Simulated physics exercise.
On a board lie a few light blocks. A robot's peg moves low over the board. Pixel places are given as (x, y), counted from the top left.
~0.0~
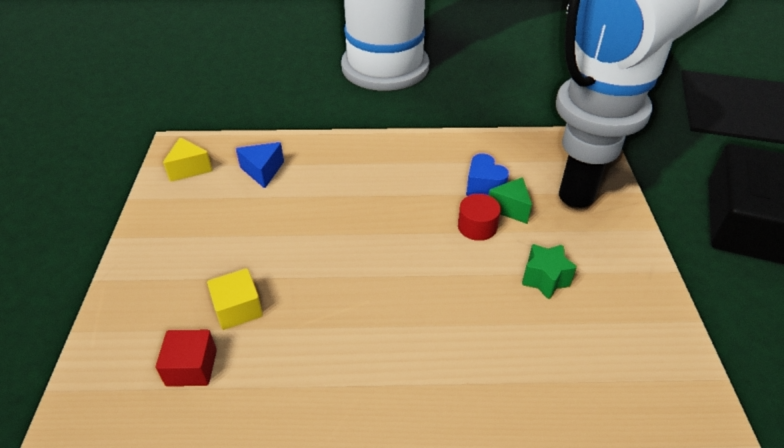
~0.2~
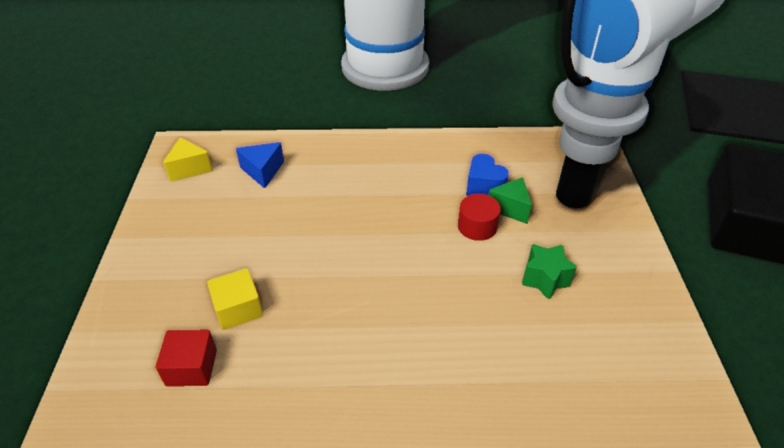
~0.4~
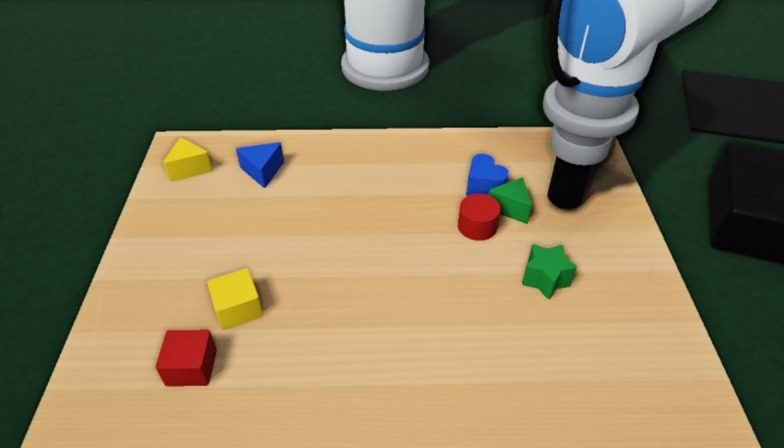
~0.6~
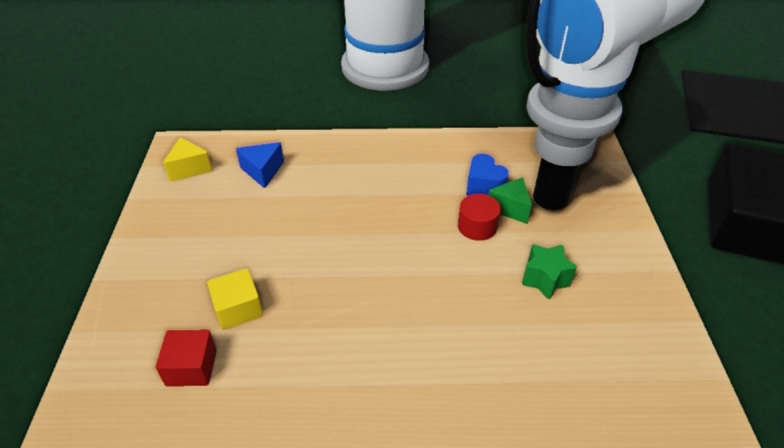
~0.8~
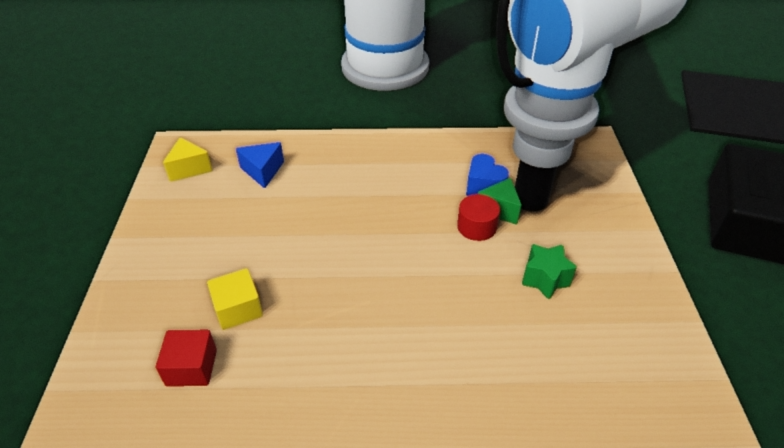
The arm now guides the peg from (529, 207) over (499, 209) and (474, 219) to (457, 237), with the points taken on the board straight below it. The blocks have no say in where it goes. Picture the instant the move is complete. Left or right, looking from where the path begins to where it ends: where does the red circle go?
Taking start-to-end as forward, the block's sideways shift goes to the left.
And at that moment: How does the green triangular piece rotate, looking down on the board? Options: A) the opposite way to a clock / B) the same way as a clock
The correct letter is B.
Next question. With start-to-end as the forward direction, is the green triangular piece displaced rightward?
Short answer: Yes.
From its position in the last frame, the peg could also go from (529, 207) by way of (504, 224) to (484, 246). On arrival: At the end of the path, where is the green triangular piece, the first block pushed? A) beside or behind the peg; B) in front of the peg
That would be A.
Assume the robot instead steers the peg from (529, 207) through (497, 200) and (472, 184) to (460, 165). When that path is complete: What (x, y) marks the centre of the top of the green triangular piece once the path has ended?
I'd guess (464, 187).
The first path, step by step. One third of the way, peg at (500, 202); red circle at (466, 212); blue heart block at (481, 165); green triangular piece at (471, 190).
Two thirds of the way, peg at (475, 212); red circle at (453, 220); blue heart block at (481, 165); green triangular piece at (444, 191).
At the end, peg at (458, 230); red circle at (432, 238); blue heart block at (481, 165); green triangular piece at (439, 192), turned 30° clockwise; green star block not moved.
